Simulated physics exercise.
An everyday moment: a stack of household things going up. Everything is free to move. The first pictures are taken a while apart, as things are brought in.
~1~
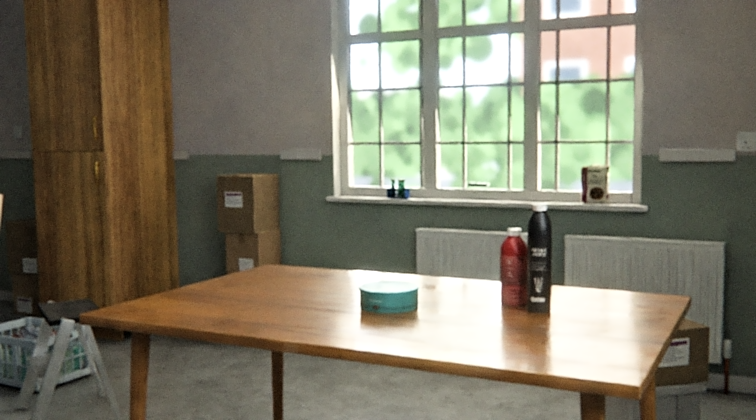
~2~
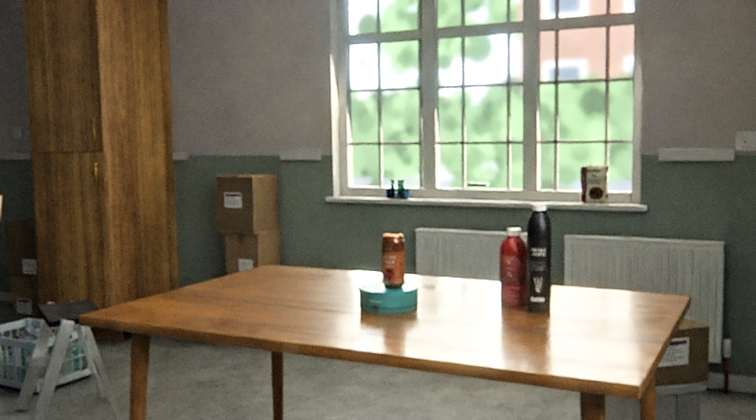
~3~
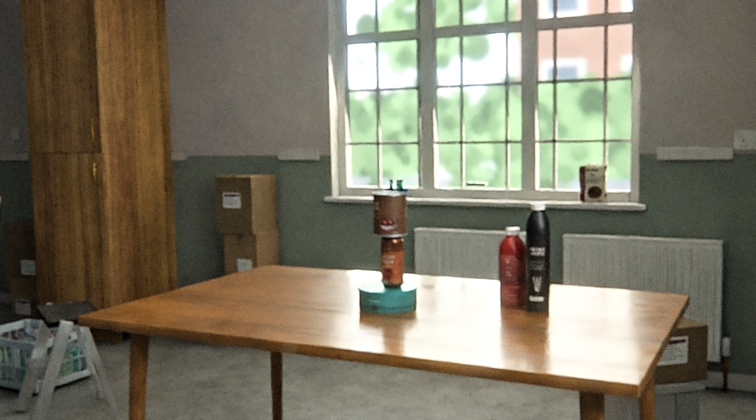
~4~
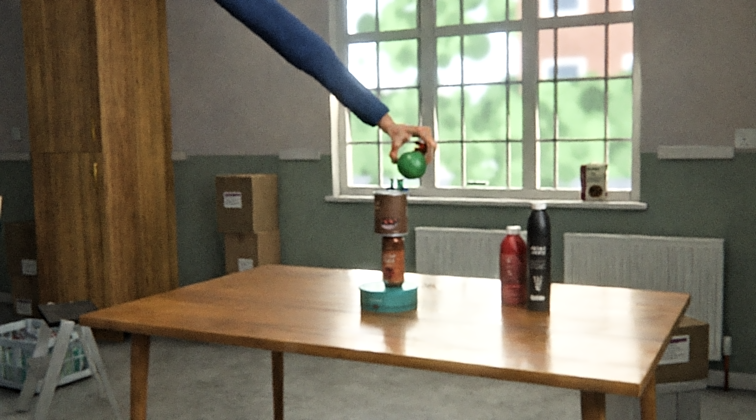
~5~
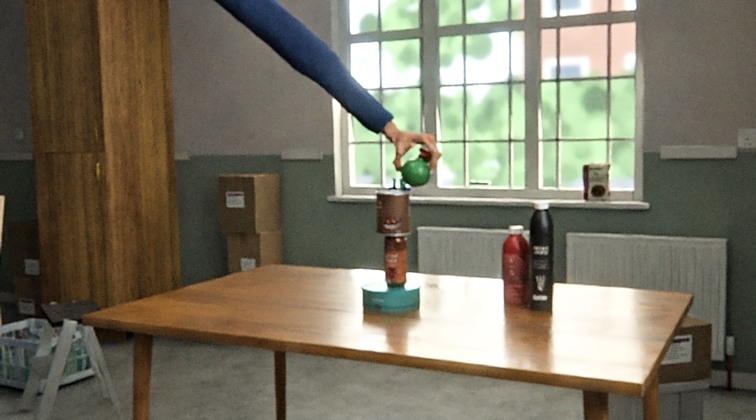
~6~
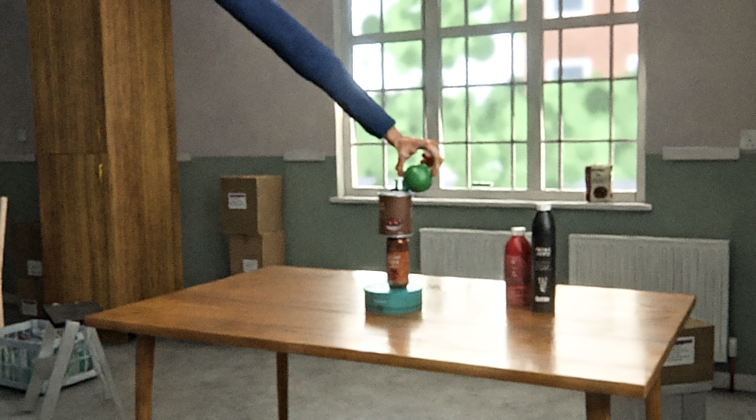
A stack went up on a wooden table, an orange can on a turquoise tub, then a brown tin, before a hand reached in from the left, holding a green apple just above it.
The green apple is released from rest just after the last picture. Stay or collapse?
Outcome: The pile loses its balance.
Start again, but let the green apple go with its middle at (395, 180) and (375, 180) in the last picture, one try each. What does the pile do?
In the first case it stays up; in the second case it gives way.
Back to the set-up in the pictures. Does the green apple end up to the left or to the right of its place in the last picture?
To the right.
Then, 0.30 s later than the last frame, green apple now fallen.
Then, 0.40 s later than the last frame, things are still on the move.
Then, 0.50 s later than the last frame, as before.
Then, 1.60 s later than the last frame, nothing new.
When it is over, fallen, green apple; the other 5 as before. End places, in pixels of the last picture, green apple near (449, 298). The pile comes apart.
